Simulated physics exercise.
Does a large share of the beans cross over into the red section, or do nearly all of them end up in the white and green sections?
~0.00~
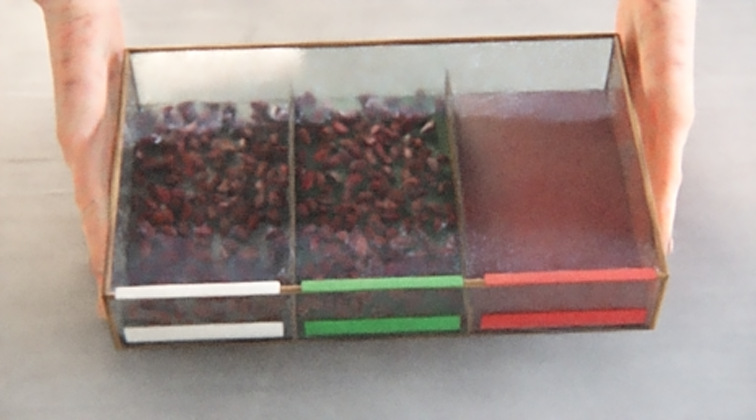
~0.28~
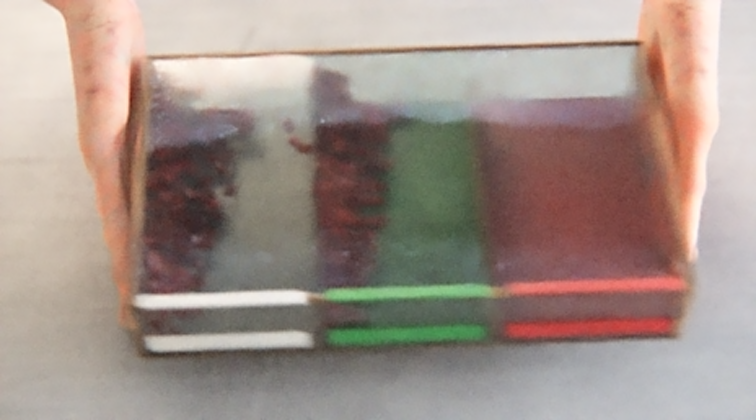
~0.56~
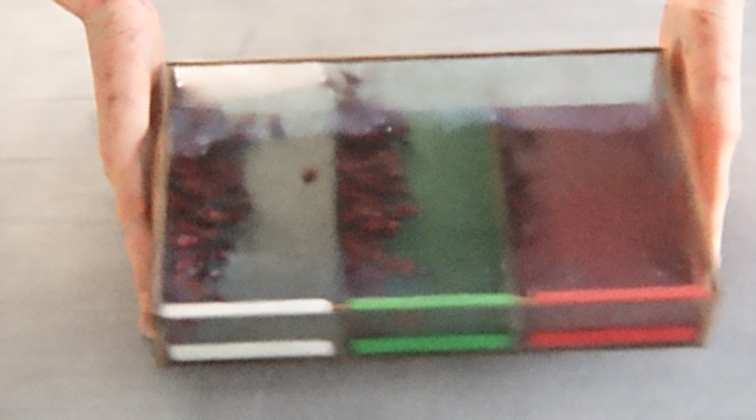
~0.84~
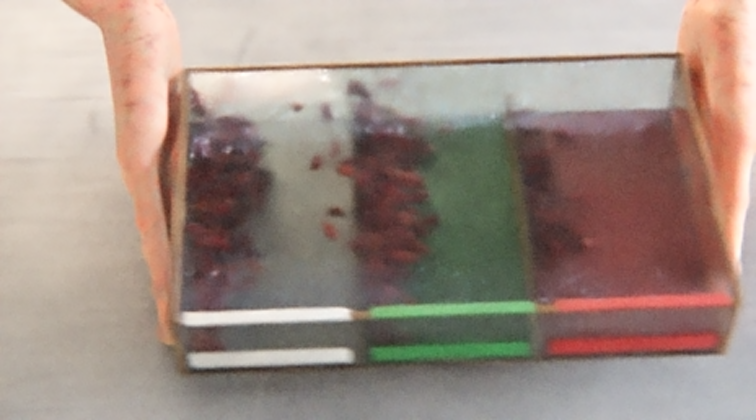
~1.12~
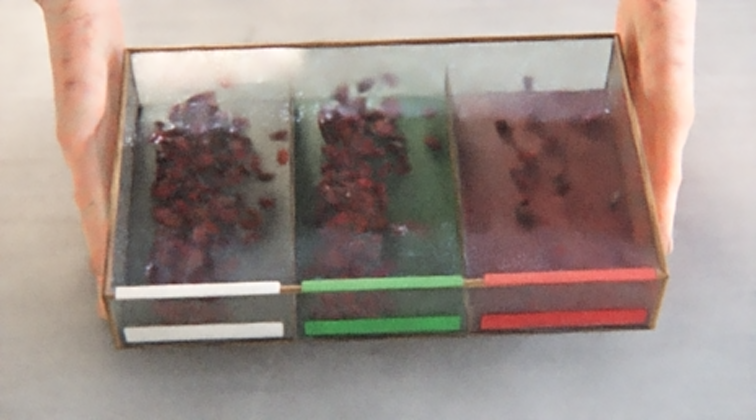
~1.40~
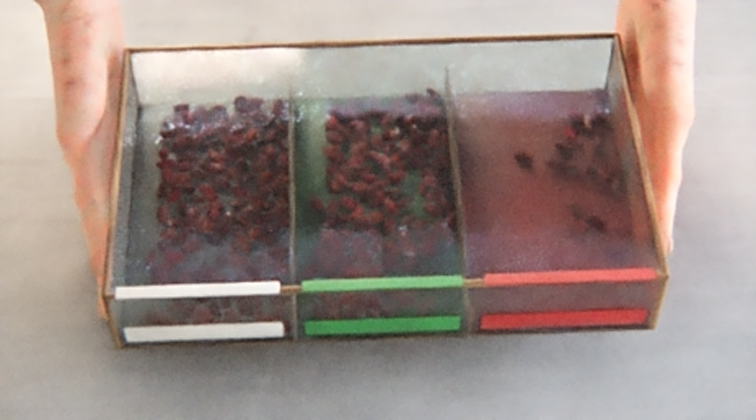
Nearly all of them end up in the white and green sections, which each hold a large share. Only a small scattering ends up in the red section.
